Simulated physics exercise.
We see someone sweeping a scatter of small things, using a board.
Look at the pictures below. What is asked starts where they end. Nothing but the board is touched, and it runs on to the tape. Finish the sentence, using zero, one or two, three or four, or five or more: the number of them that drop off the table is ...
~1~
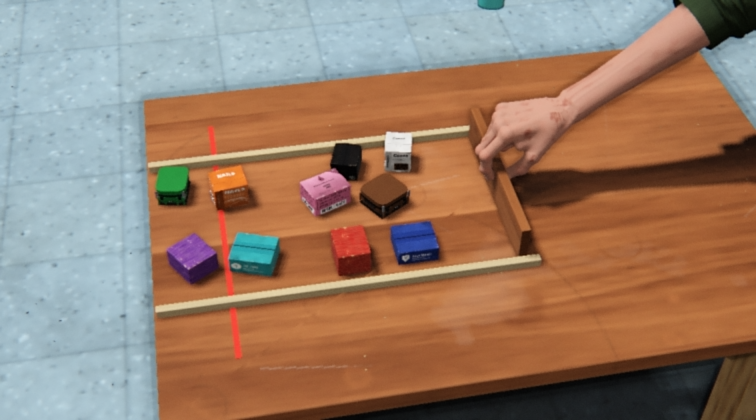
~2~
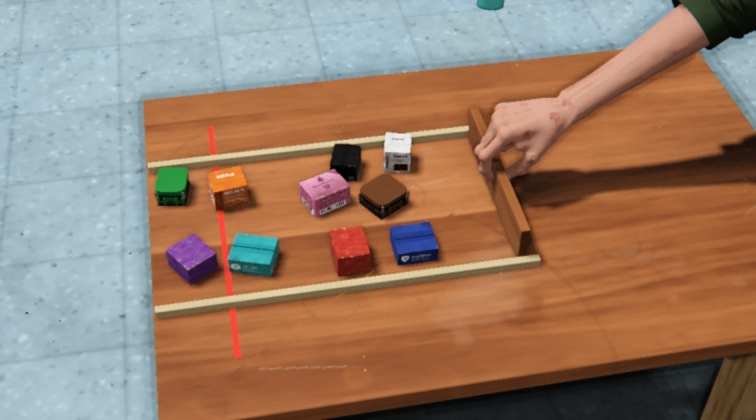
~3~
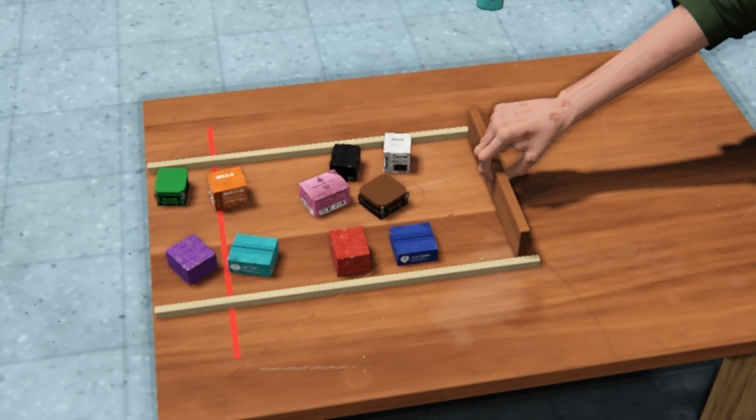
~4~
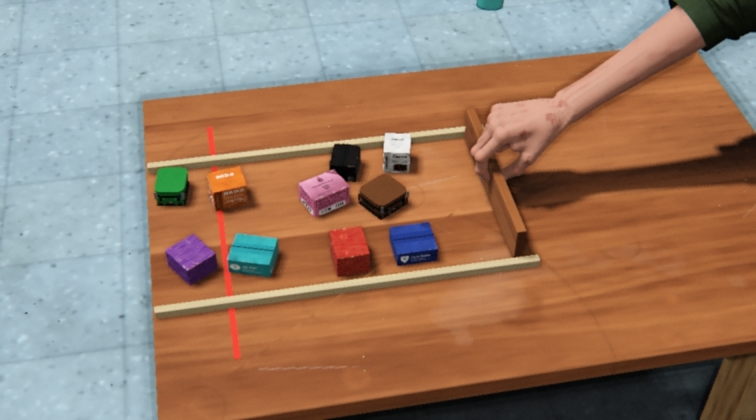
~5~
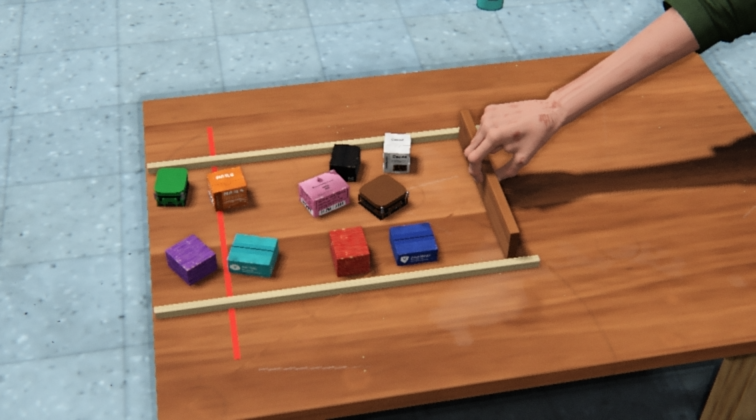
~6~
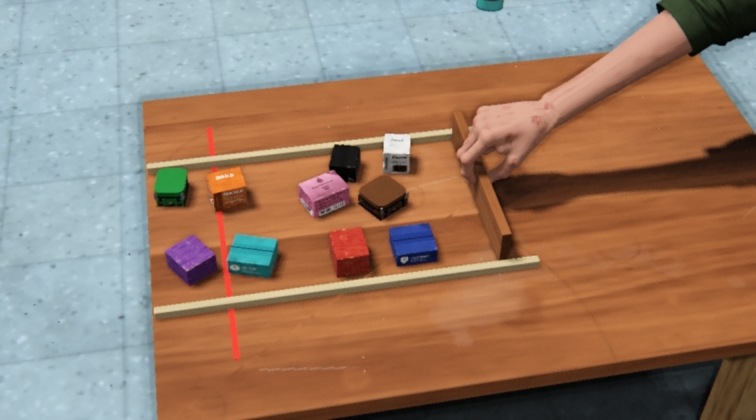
The number that drop off the table is three or four.
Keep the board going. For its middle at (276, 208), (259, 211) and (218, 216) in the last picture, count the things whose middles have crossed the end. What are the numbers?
In that order 1, 1 and 3.
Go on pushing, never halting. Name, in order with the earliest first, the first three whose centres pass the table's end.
Order, earliest first: Purple block, turquoise box, green case.
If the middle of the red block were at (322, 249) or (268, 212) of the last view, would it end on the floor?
Results in order - still up; still up.
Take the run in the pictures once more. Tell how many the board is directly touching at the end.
It touches 3.
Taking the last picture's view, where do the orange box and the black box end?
One ends up near (154, 202) and the other near (169, 179).
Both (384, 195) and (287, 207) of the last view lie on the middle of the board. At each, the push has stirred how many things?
Tally: 6; 10.
A little later, none off yet; green case at rest near (172, 188); purple block at rest near (191, 260); orange box at rest near (227, 190).
Next, none off yet; green case shifted a little near (152, 184); purple block tilted well over near (124, 286); orange box shifted about its own width near (173, 195).
When it is over, the number that fall off is three or four; down, turquoise box, purple block and green case.
